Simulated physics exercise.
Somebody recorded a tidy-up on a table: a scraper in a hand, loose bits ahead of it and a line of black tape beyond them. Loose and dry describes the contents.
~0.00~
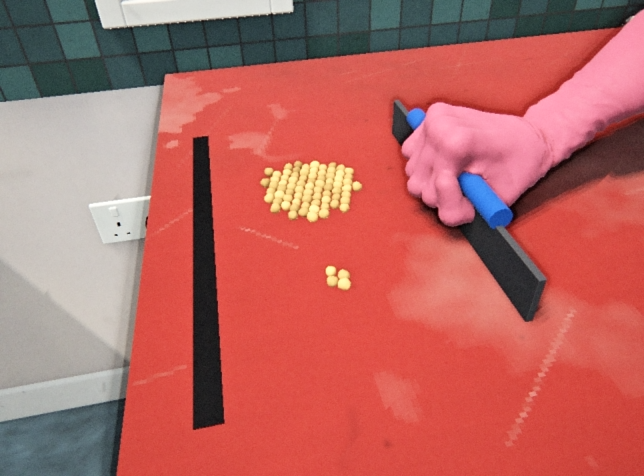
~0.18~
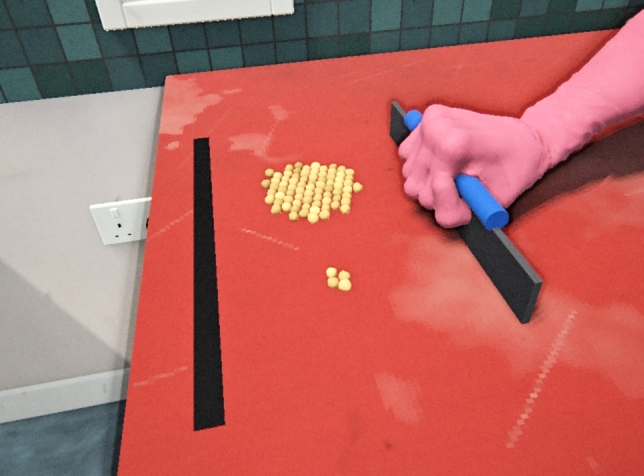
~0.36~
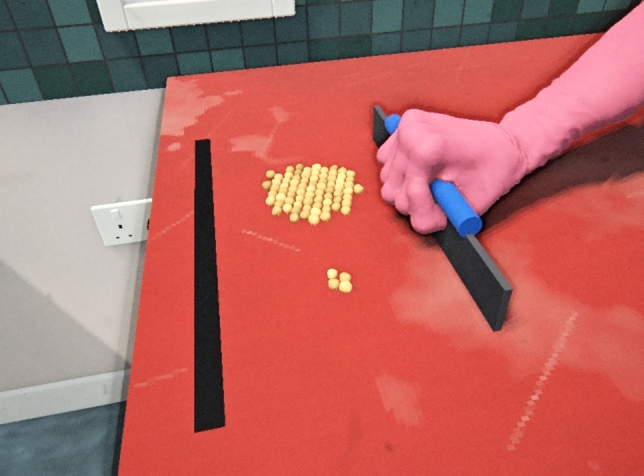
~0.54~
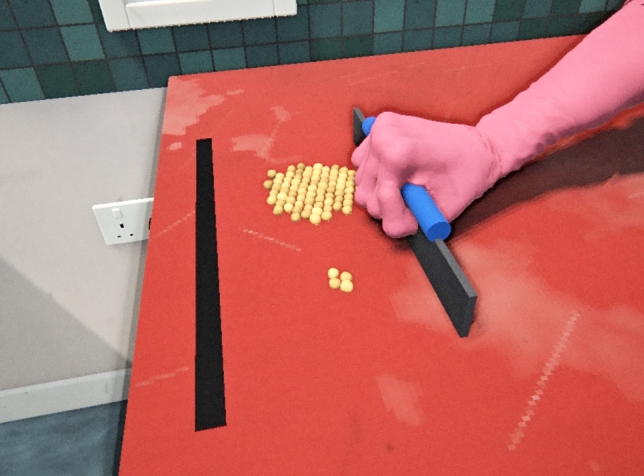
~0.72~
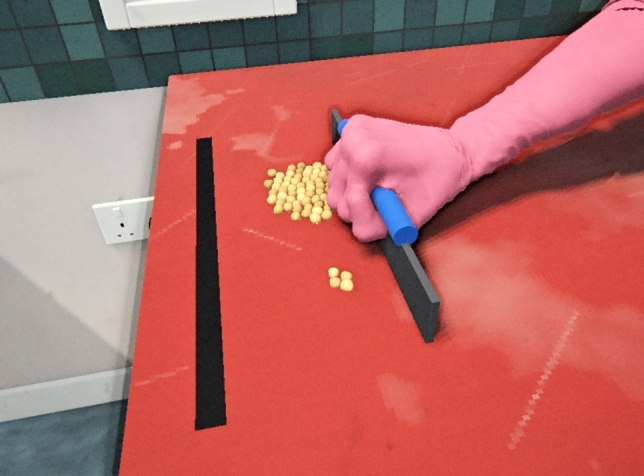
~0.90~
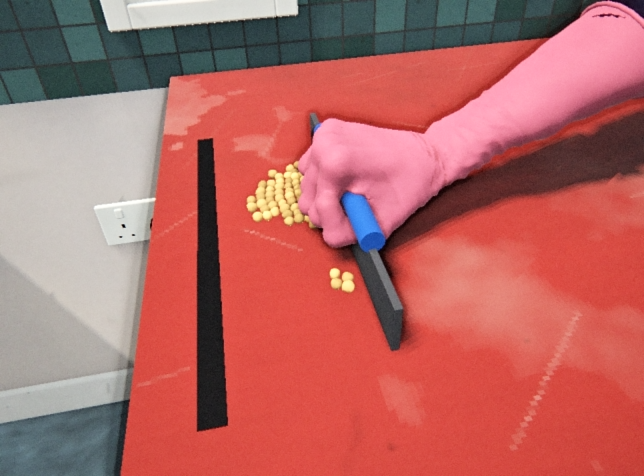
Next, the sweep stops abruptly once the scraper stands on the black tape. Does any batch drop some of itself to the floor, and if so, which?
The nearer batch loses nothing; the farther batch loses some bits.
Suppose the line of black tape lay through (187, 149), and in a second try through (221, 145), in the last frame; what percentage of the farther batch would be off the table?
The first gives 60 %, the second 10 %.
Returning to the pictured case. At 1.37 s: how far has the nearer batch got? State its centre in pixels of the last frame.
Centre: About (274, 292).
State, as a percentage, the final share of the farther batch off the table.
Close to 30 per cent.
Around 1.37 s, scraper still moving, near (264, 195); nearer batch all on the table, its front near (265, 296); farther batch all on the table, its front near (188, 214).
Around 1.87 s, scraper stopped at the black tape; nearer batch all on the table, its front near (183, 294); farther batch about a quarter over the edge.
Around 2.15 s, scraper stopped at the black tape; nearer batch all on the table, its front near (180, 294); farther batch about a quarter over the edge.
Finally (2.3 s), scraper stopped at the black tape; nearer batch all on the table, its front near (180, 294); farther batch about a quarter over the edge.
